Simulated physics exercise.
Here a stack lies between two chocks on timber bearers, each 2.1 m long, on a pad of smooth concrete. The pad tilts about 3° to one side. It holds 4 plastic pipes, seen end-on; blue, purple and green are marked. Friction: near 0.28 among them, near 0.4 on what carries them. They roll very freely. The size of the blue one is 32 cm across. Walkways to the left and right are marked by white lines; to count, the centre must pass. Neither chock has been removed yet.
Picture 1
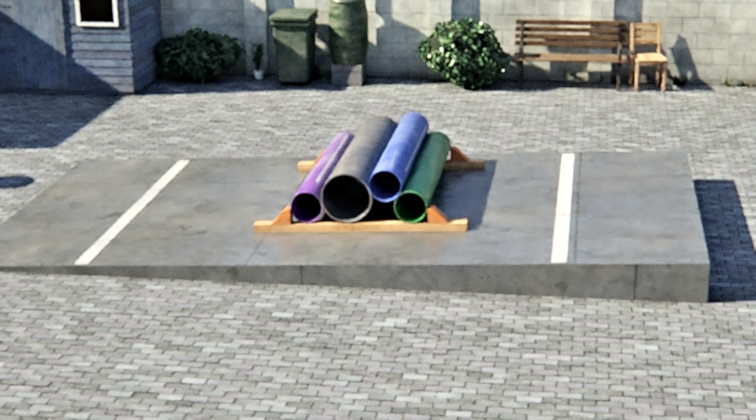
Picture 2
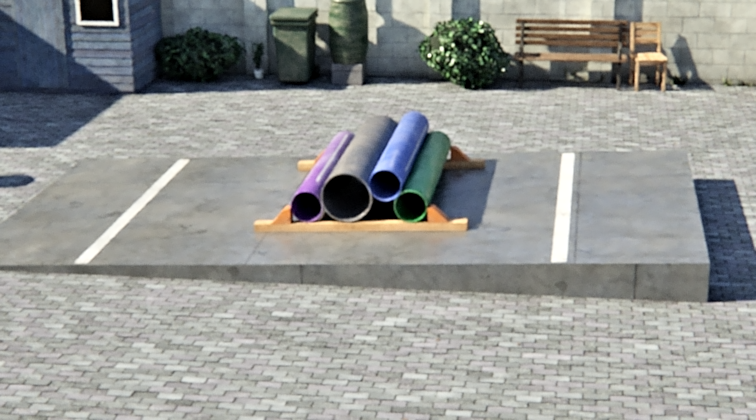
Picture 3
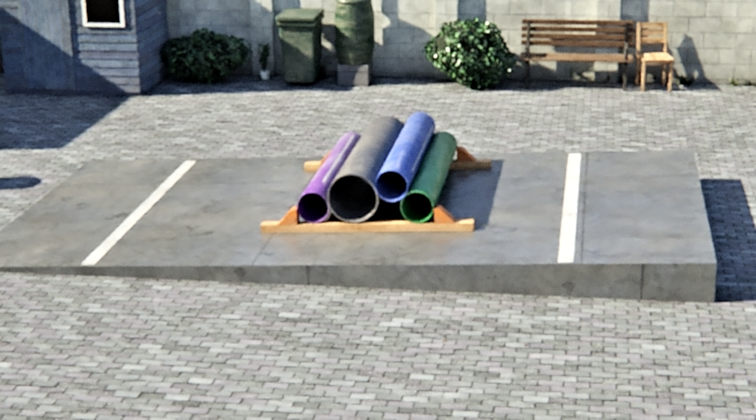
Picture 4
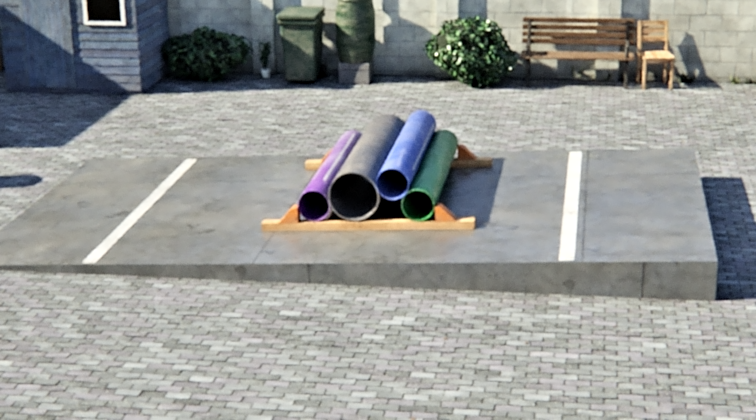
Four plastic pipes, purple, dark grey, blue and green from left to right, lie stacked between chocks on timber bearers, seen end-on from slightly above, on a sloping concrete pad in a paved yard. White lines cross the pad on either side, with bushes, a green bin and a wooden bench and chair behind. The pipes stay still while the view shifts very slightly.
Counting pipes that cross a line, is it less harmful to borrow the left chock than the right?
No, borrowing the right one is less harmful.
Chock on the left freed, after 3.1 s, blue is off the bearers, 145 cm short of the left line, rolling left; purple is off the bearers, 35 cm short of the left line, rolling left; green is on the bearers, 100 cm from the bearers' left end, rolling left; 0 past a line.
Chock on the left freed, at the end, blue is past the left line; purple is past the left line; green is past the left line; 4 past a line.
Chock on the right freed, after 1.7 s, blue is on the bearers, 75 cm from the bearers' right end; purple is on the bearers, 55 cm from the bearers' left end; green is on the bearers, 25 cm from the bearers' right end; 0 past a line.
Chock on the right freed, at the end, blue is on the bearers, 75 cm from the bearers' right end; purple is on the bearers, 55 cm from the bearers' left end; green is on the bearers, 45 cm from the bearers' right end; 0 past a line.
